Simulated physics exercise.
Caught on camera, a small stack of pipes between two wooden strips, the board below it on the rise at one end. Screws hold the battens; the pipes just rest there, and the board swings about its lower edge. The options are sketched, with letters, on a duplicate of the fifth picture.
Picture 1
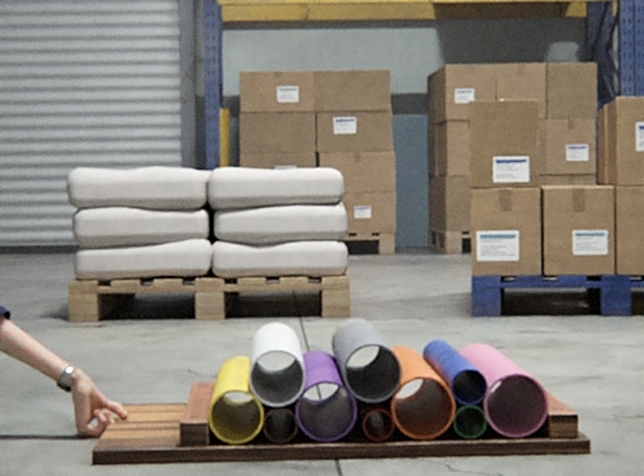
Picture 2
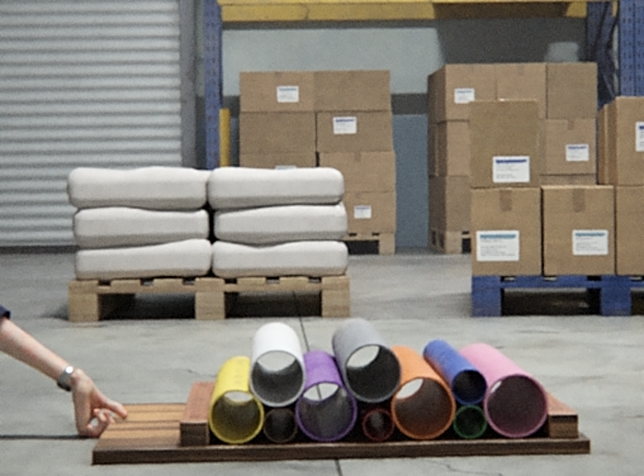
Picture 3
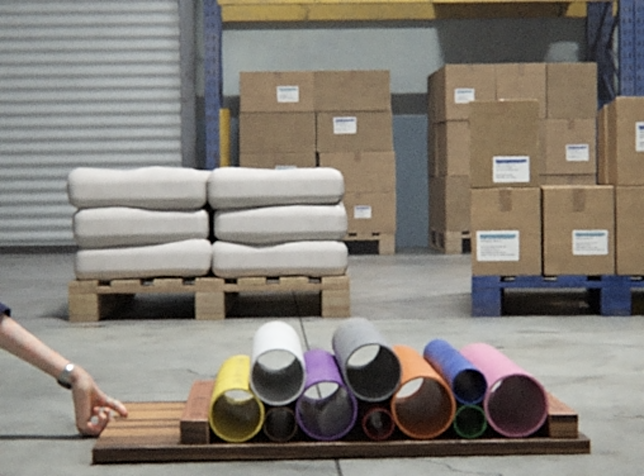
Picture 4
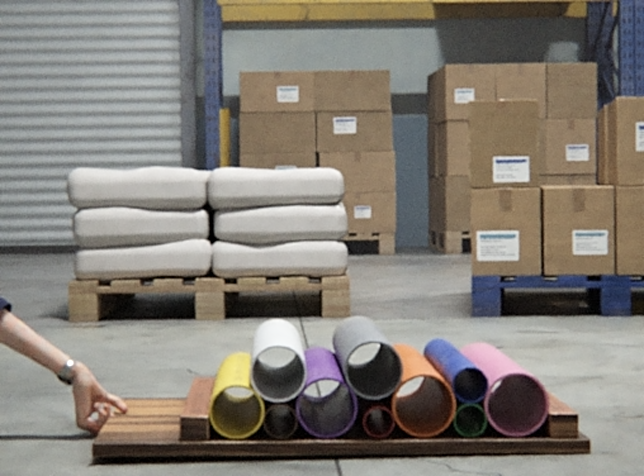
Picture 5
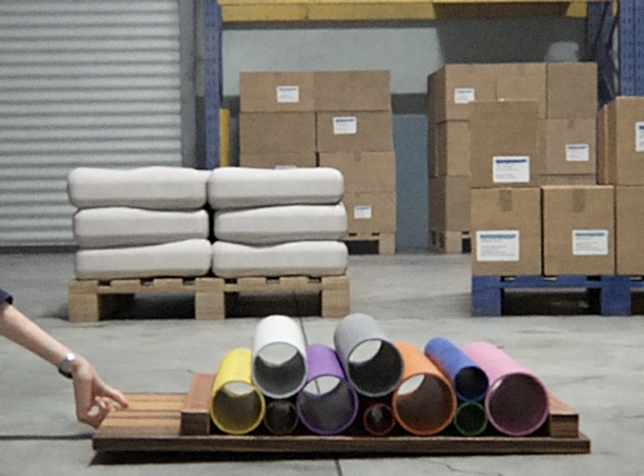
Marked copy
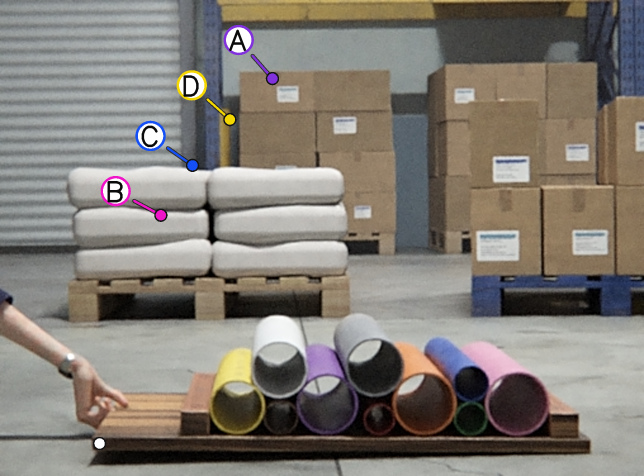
In the video, a hand at the left grips the end of a wooden board holding a small stack of colourful pipes between two wooden strips, then slowly raises that end slightly while the pipes stay stacked together.
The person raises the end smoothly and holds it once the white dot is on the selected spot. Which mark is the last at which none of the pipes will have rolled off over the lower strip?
Mark D is as high as it can go.
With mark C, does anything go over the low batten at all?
No.
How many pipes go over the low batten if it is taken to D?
With D, none.
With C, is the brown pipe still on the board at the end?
Yes.
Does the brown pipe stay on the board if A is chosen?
The brown pipe: Yes.
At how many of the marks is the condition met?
Three of the four.
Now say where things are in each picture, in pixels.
The first frame shows board (336, 415); yellow pipe (236, 416); brown pipe (280, 425).
The second frame shows brown pipe (280, 425); purple pipe (326, 411).
The third frame shows board (336, 414); yellow pipe (236, 414); brown pipe (280, 424); blue pipe (470, 386).
The fourth frame shows board (336, 412); yellow pipe (237, 412); brown pipe (281, 421).
The fifth frame shows board (336, 409); yellow pipe (237, 406); brown pipe (281, 417).
On the marked copy, A at (273, 79); B at (161, 215); C at (192, 166); D at (230, 120); the white dot at (99, 443).
With D. Early on, board at 22°.
Further on, board at 42°.
At the end, board at 43°, none over the low batten.
As for the rest, A one over the low batten (grey); B none over the low batten; C none over the low batten.
